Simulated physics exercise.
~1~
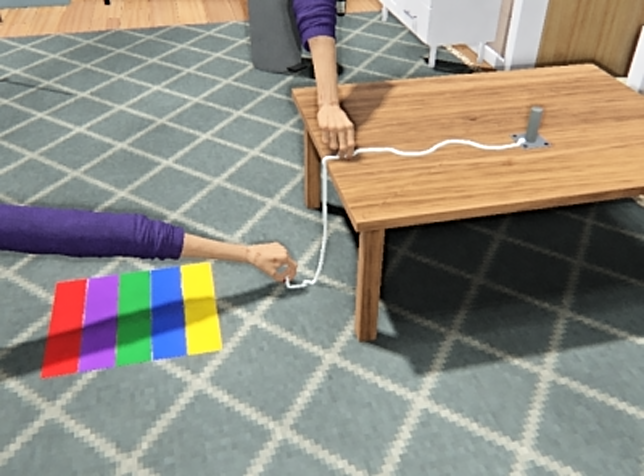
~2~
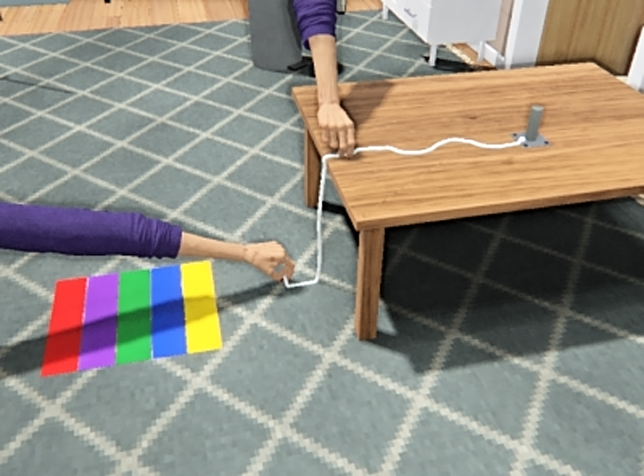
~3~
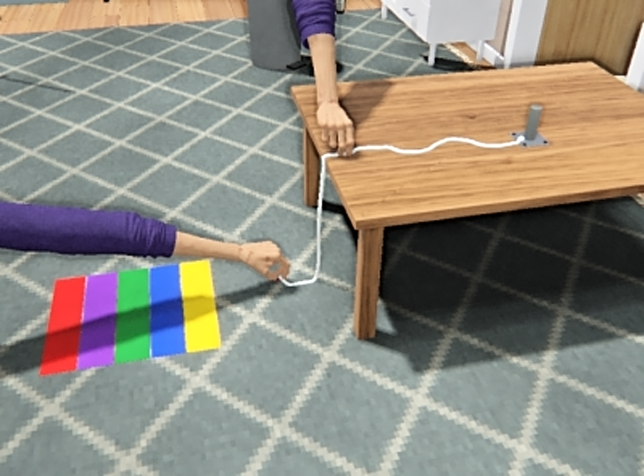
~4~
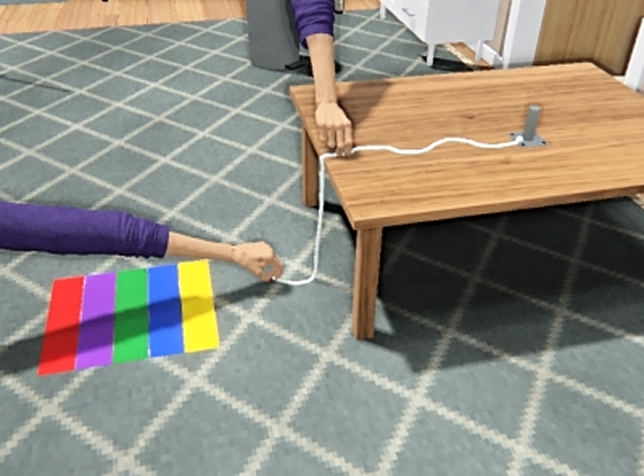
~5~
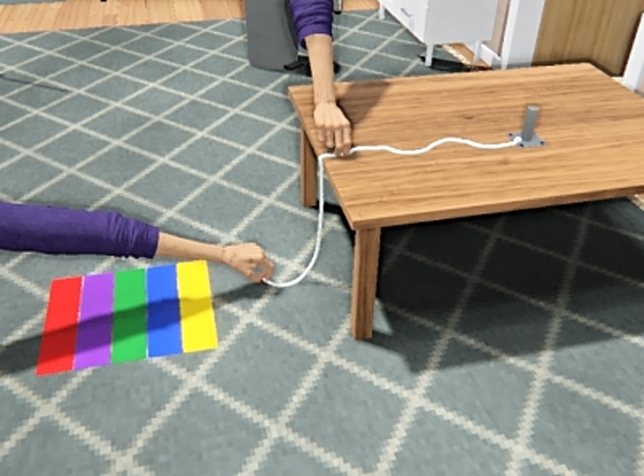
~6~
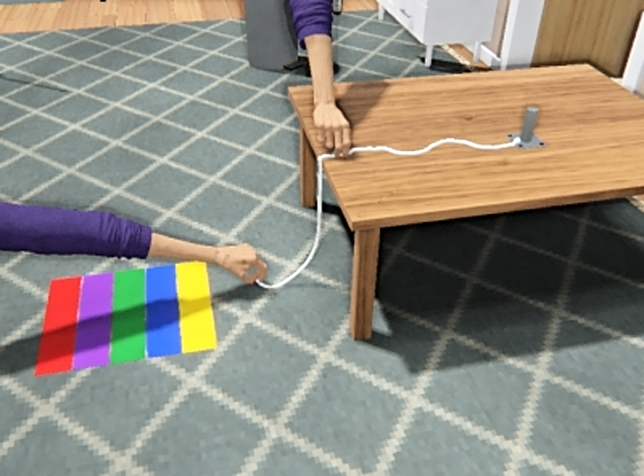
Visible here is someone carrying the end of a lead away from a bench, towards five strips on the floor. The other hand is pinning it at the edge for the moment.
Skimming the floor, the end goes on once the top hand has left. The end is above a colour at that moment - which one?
The blue one.
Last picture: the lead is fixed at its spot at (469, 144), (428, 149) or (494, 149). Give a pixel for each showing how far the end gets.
(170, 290), (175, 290), (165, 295).
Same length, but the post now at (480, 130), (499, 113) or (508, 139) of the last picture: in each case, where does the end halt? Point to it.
In order, it comes out close to (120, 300), (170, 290) and (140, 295).
Soon after, end near (218, 286); short of the strips.
Then, end near (182, 290); over yellow.
At full stretch, end near (159, 294); over blue. Over blue.
